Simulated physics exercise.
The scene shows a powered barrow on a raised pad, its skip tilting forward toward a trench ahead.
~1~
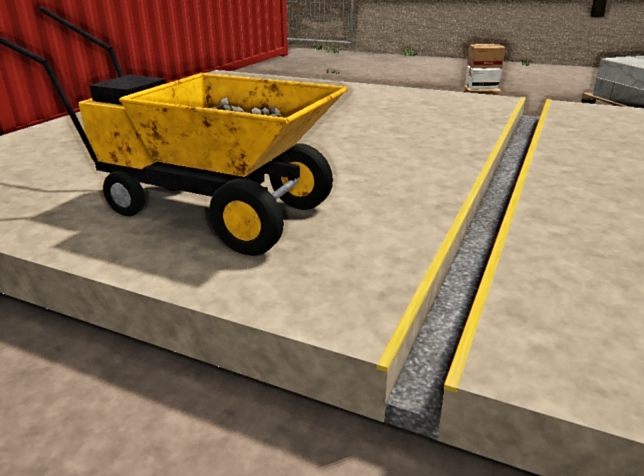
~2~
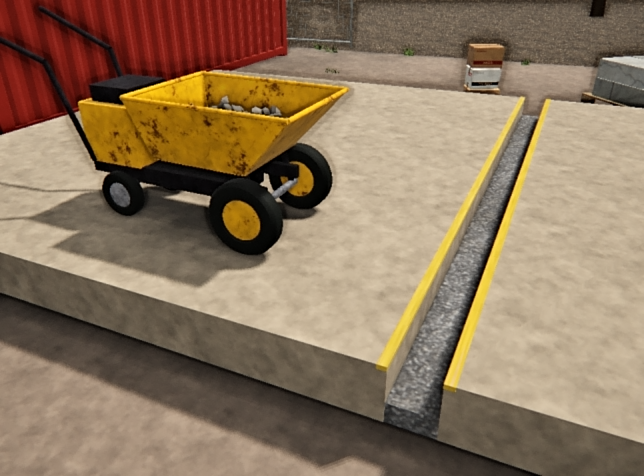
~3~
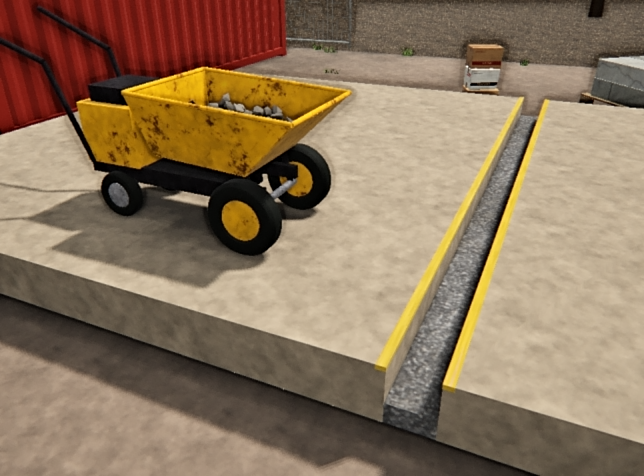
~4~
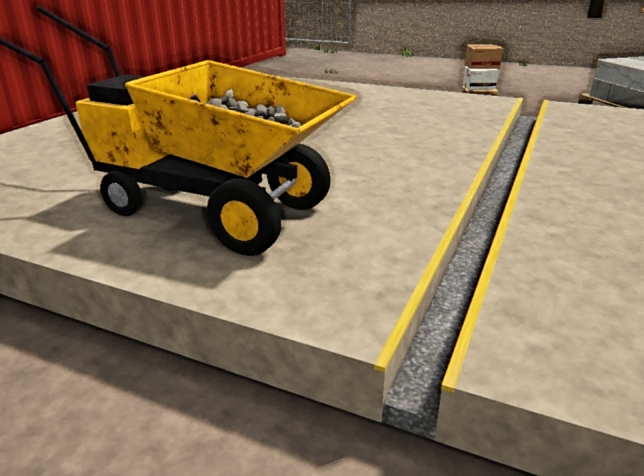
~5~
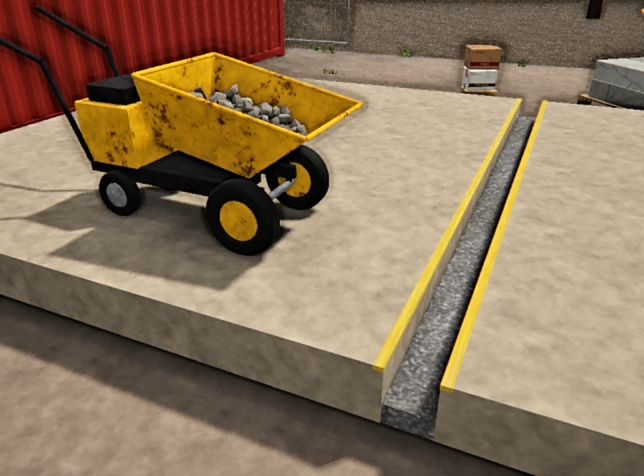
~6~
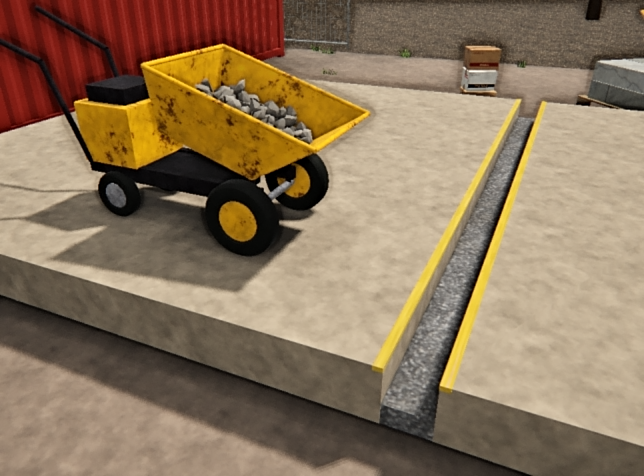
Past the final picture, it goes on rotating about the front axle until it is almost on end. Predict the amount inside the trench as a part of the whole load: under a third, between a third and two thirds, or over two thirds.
My guess is the trench keeps shy of one third of it.
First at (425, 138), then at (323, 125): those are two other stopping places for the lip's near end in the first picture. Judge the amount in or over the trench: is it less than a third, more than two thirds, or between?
Okay, the first stop comes out as below one third and the second as between a third and two thirds.
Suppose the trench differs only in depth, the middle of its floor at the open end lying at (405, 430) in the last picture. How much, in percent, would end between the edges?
I'd put it at some 20 in a hundred.
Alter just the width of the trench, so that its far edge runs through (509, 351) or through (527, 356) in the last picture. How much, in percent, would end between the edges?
In order: 30 per cent, then 30 per cent.
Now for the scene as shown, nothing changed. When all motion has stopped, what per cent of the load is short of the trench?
Estimate: Some 35 percent.
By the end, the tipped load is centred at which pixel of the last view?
Near pixel (423, 255).
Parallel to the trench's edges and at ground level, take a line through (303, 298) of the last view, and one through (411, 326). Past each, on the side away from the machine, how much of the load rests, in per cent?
I'd put it near 60 in a hundred, then near 20 in a hundred.
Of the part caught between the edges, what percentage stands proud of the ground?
Roughly 0 percent of them.
Soon after the last picture, skip tipped steeply; all in the skip.
A little later, skip tipped right over; most in the skip; about a quarter short of the trench.
Later still, skip tipped right over; about a third in the skip; about a third short of the trench; about a quarter in or heaped over the trench; a stray few beyond it.
By the end, skip tipped right over; about a third in the skip; about a third short of the trench; about a quarter in or heaped over the trench; a stray few beyond it.
